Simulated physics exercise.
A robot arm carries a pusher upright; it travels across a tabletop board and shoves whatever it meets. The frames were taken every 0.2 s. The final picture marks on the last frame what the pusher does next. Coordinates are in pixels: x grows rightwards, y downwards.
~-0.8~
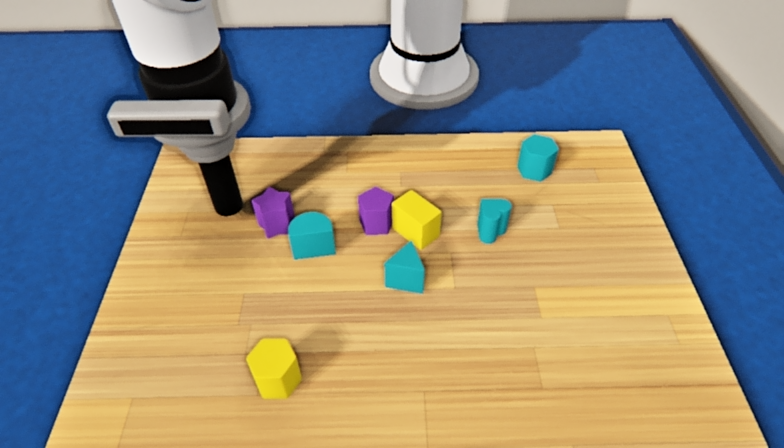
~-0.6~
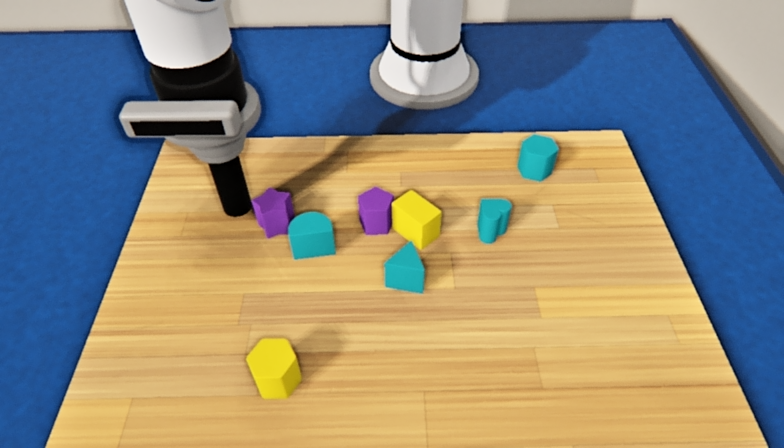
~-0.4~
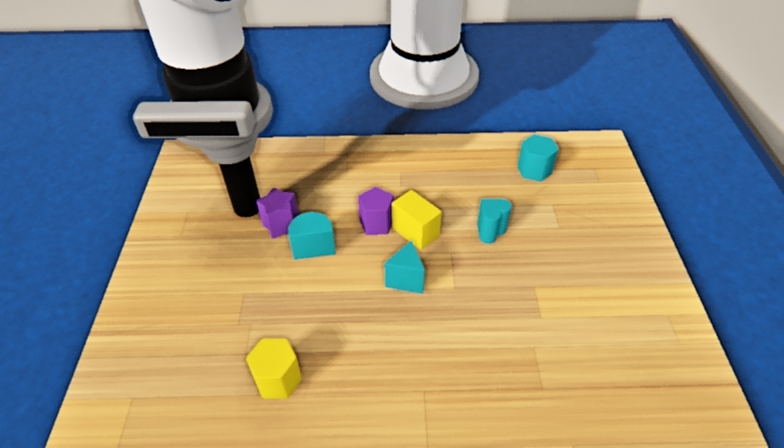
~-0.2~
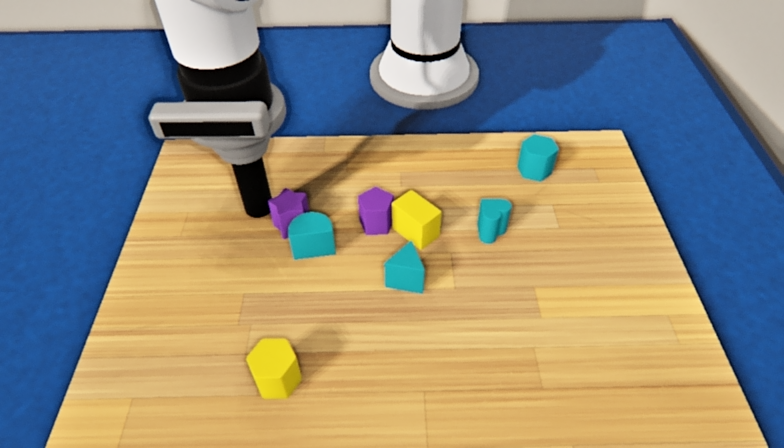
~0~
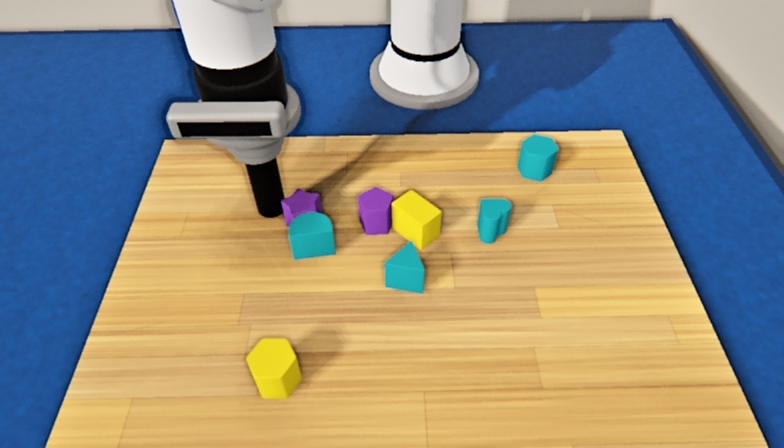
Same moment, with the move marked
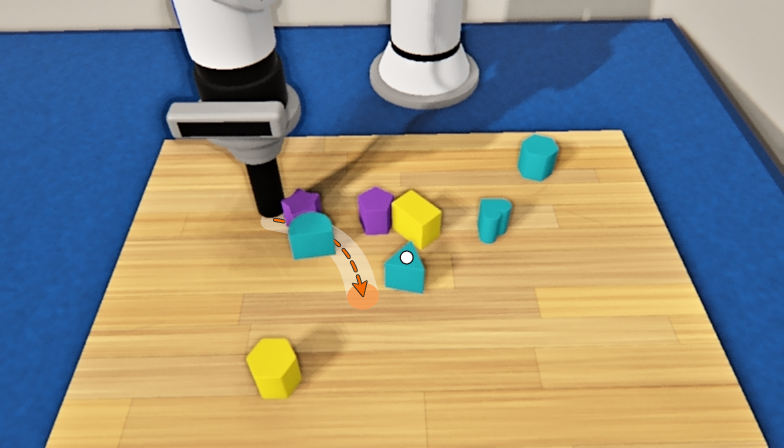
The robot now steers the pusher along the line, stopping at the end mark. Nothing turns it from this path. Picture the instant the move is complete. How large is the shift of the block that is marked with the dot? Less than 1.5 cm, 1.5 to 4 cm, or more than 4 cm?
I'd go with under 1.5 cm for this block.
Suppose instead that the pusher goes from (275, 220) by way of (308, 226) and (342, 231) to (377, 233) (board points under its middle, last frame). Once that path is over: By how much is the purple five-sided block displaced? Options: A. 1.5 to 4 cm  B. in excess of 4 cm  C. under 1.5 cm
B: In excess of 4 cm.
The line goes from (275, 220) via (318, 231) and (349, 257), ending at (363, 296); the dot is on the turquoise triangle.
What follows on the original path. One third of the way, pusher at (316, 220); purple star-shaped block at (347, 206), turned 25° anticlockwise; turquoise half-round block at (323, 232), turned 30° clockwise.
Two thirds of the way, pusher at (348, 246); purple star-shaped block at (372, 219), turned 75° anticlockwise; turquoise half-round block at (335, 260), turned 80° clockwise; purple five-sided block at (387, 196), turned 40° anticlockwise; yellow oblong at (423, 204), turned 25° clockwise.
At the end, pusher at (362, 285); purple star-shaped block at (372, 219), turned 80° anticlockwise; turquoise half-round block at (330, 294), turned 135° clockwise; purple five-sided block at (387, 196), turned 40° anticlockwise; turquoise triangle unmoved; yellow oblong at (423, 204), turned 25° clockwise.
